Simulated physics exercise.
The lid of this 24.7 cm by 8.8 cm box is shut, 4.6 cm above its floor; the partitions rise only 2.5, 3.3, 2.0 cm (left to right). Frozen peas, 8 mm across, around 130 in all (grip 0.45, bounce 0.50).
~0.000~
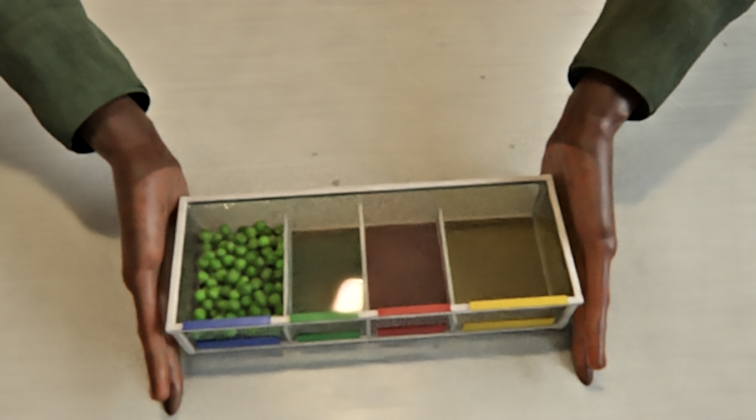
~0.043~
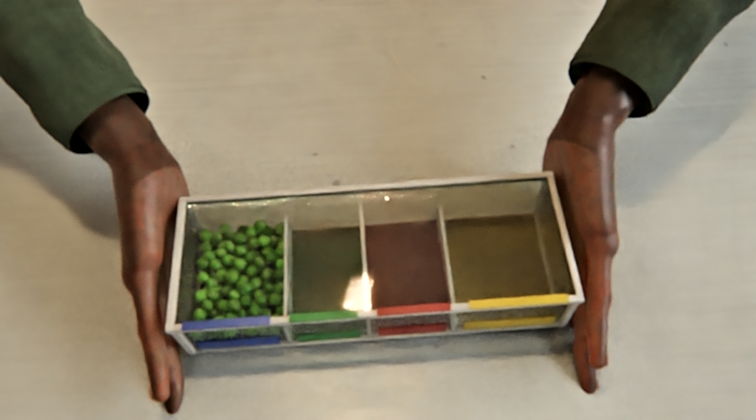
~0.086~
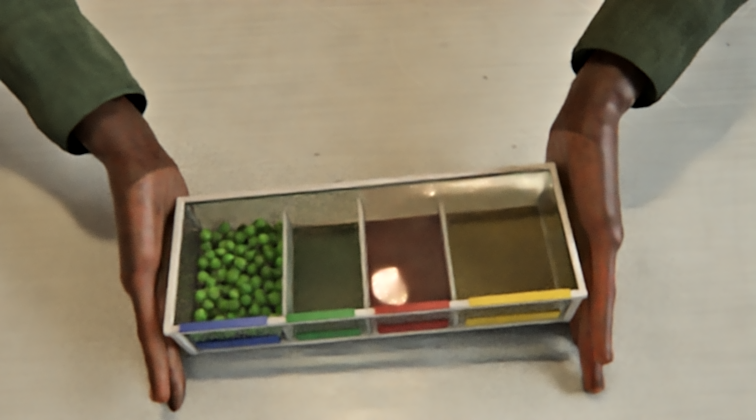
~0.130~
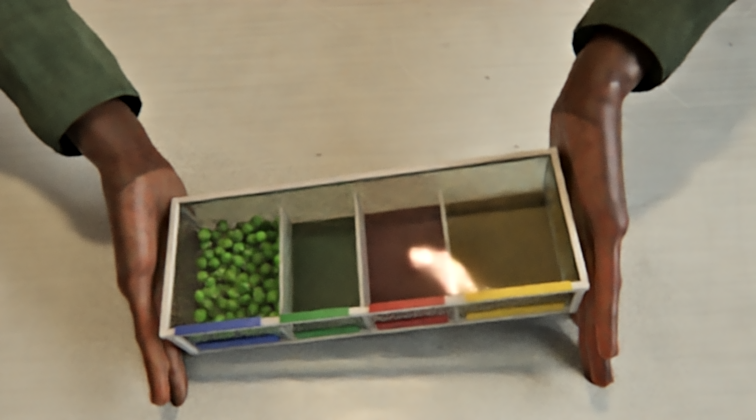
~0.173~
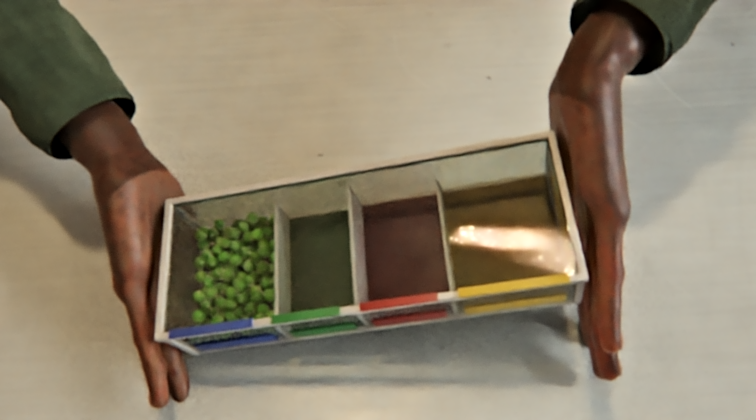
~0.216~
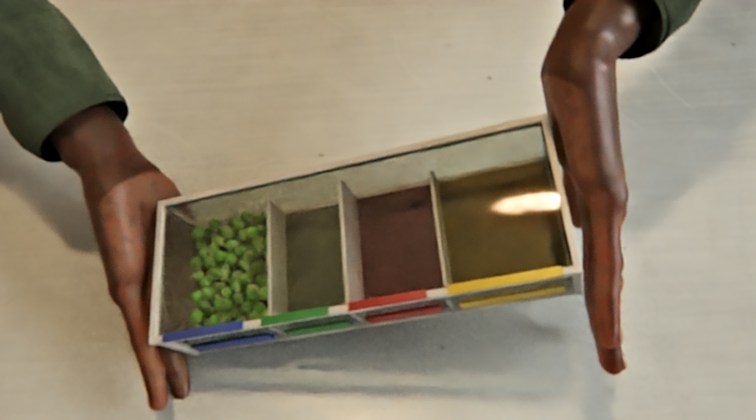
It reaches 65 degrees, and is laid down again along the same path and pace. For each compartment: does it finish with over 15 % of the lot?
Red compartment: Under; blue compartment: Over; green compartment: Under; yellow compartment: Under.
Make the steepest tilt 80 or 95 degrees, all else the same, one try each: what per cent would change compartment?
About 0 and 0 per cent.
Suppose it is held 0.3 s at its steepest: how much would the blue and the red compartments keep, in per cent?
In that case blue 100; red 0.
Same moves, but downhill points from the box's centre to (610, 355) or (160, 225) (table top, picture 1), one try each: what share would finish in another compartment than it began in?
About 30 and 0 per cent.
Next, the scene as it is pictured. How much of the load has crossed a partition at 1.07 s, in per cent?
About 0 per cent.
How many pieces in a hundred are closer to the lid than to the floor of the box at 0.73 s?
Roughly 10 per cent.
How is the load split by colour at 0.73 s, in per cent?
Red 0; blue 100; green 0; yellow 0.
After 0.73 s, tilt 64 degrees; blue 100 %.
Then, at 1.07 s, tilt 26 degrees; blue 100 %.
Then, at 1.51 s, tilt 0 degrees; blue 100 %.
At rest (1.8 s), red 0 %, blue 100 %, green 0 %, yellow 0 %.
